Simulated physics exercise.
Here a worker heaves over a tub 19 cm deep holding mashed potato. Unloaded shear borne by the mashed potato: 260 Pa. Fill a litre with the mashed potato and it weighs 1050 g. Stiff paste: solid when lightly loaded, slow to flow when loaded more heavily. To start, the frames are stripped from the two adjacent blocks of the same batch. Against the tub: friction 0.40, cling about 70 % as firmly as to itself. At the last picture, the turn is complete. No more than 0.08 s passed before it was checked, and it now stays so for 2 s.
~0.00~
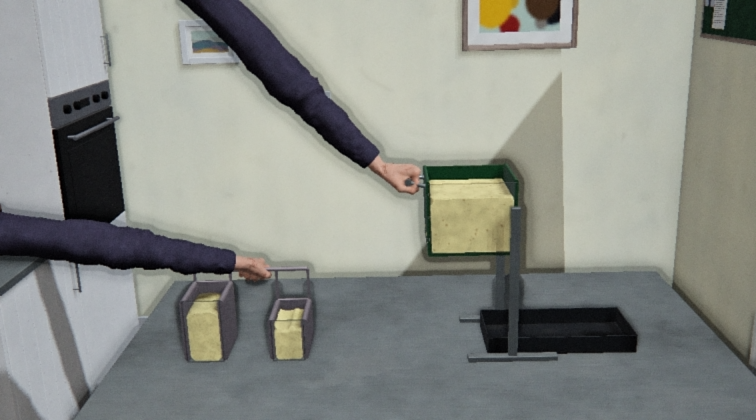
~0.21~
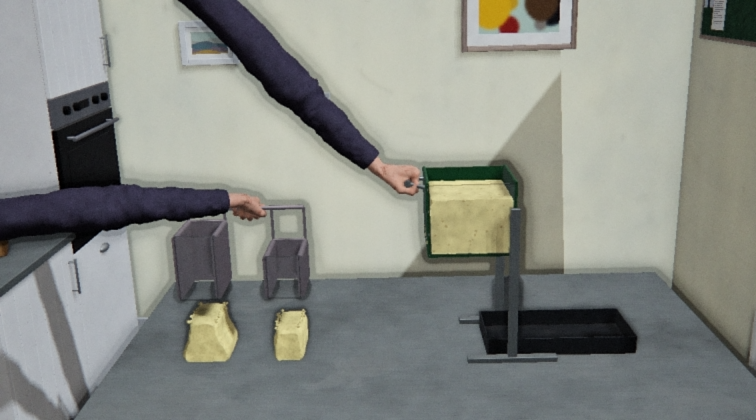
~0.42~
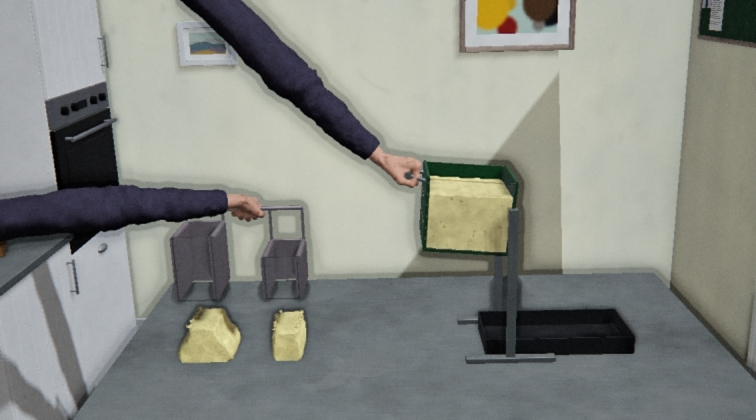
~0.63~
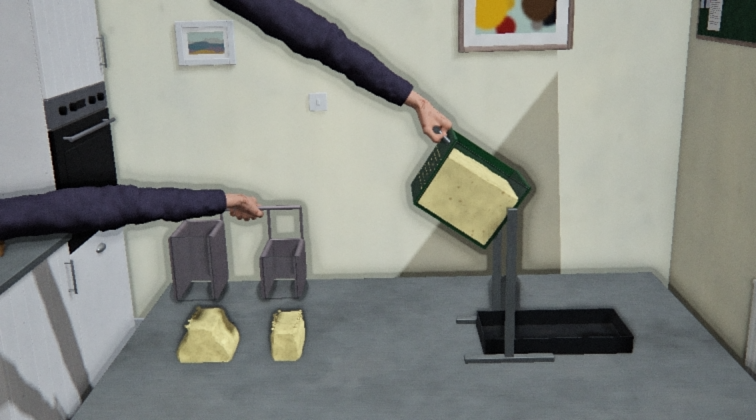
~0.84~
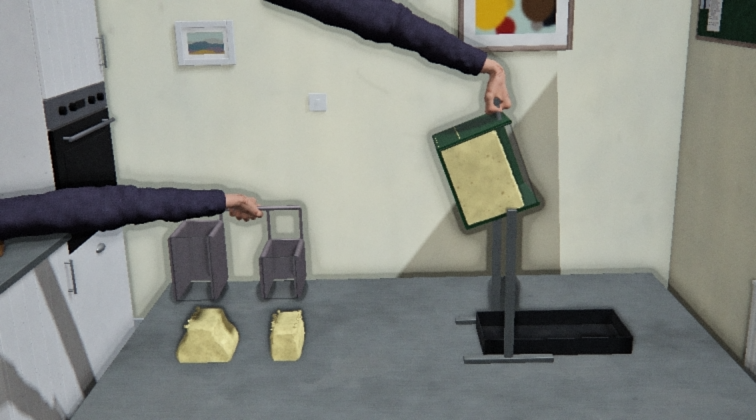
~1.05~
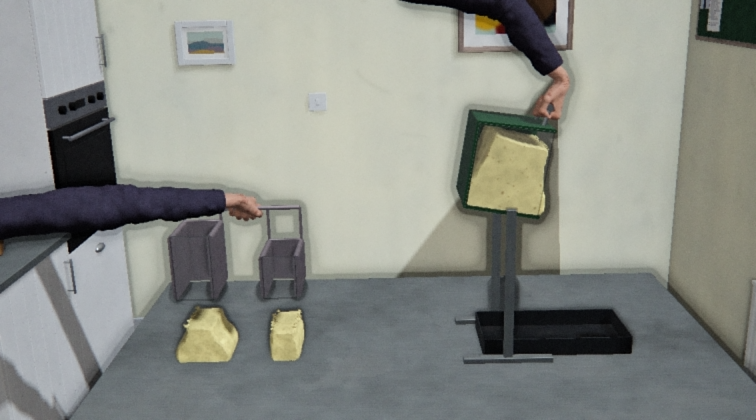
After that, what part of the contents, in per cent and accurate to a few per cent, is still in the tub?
The part still in the tub is near 30 out of 100.
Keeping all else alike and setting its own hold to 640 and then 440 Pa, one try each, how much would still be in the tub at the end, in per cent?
You'd see 45 percent the first time and 40 percent the second.
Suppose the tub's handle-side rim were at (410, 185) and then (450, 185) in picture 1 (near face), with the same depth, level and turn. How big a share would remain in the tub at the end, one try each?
Roughly 20 %, then 40 %.
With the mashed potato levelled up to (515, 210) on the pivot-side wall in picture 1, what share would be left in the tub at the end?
I'd guess around 45 in a hundred.
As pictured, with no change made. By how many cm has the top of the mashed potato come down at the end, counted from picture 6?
The top ends up some 13 cm below its level in the last picture.
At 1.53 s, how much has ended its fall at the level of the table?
Near 60 per cent has got down by that time.
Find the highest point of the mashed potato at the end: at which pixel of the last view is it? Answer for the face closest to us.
Highest point: Approx. (501, 188).
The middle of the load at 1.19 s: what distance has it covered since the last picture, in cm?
Something like 8 cm, give or take.
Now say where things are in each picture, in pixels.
Handle-side rim at (430, 184), tilt 0 degrees; top of the mashed potato at (499, 197); blocks stand 15 cm, 9.5 cm (left to right), in the first picture.
Handle-side rim at (429, 185), tilt 0 degrees; top of the mashed potato at (499, 198); blocks stand 12 cm, 9.2 cm (left to right), in the second picture.
Handle-side rim at (430, 178), tilt 5 degrees; top of the mashed potato at (436, 194); blocks stand 11 cm, 9.2 cm (left to right), in the third picture.
Handle-side rim at (458, 142), tilt 35 degrees; top of the mashed potato at (453, 158); blocks stand 11 cm, 9.1 cm (left to right), in the fourth picture.
Handle-side rim at (511, 124), tilt 70 degrees; top of the mashed potato at (496, 133); blocks stand 11 cm, 9.1 cm (left to right), in the fifth picture.
Handle-side rim at (555, 133), tilt 99 degrees; top of the mashed potato at (495, 136); blocks stand 11 cm, 9.1 cm (left to right), in the sixth picture.
After 1.19 s, the tub is at 99 degrees and holds 61 %.
After 1.36 s, the tub is at 99 degrees and holds 34 %.
After 1.53 s, the tub is at 99 degrees and holds 30 %.
After 1.70 s, the tub is at 99 degrees and holds 30 %.
After 3.05 s, at the end, the tub is at 99 degrees and holds 30 %.
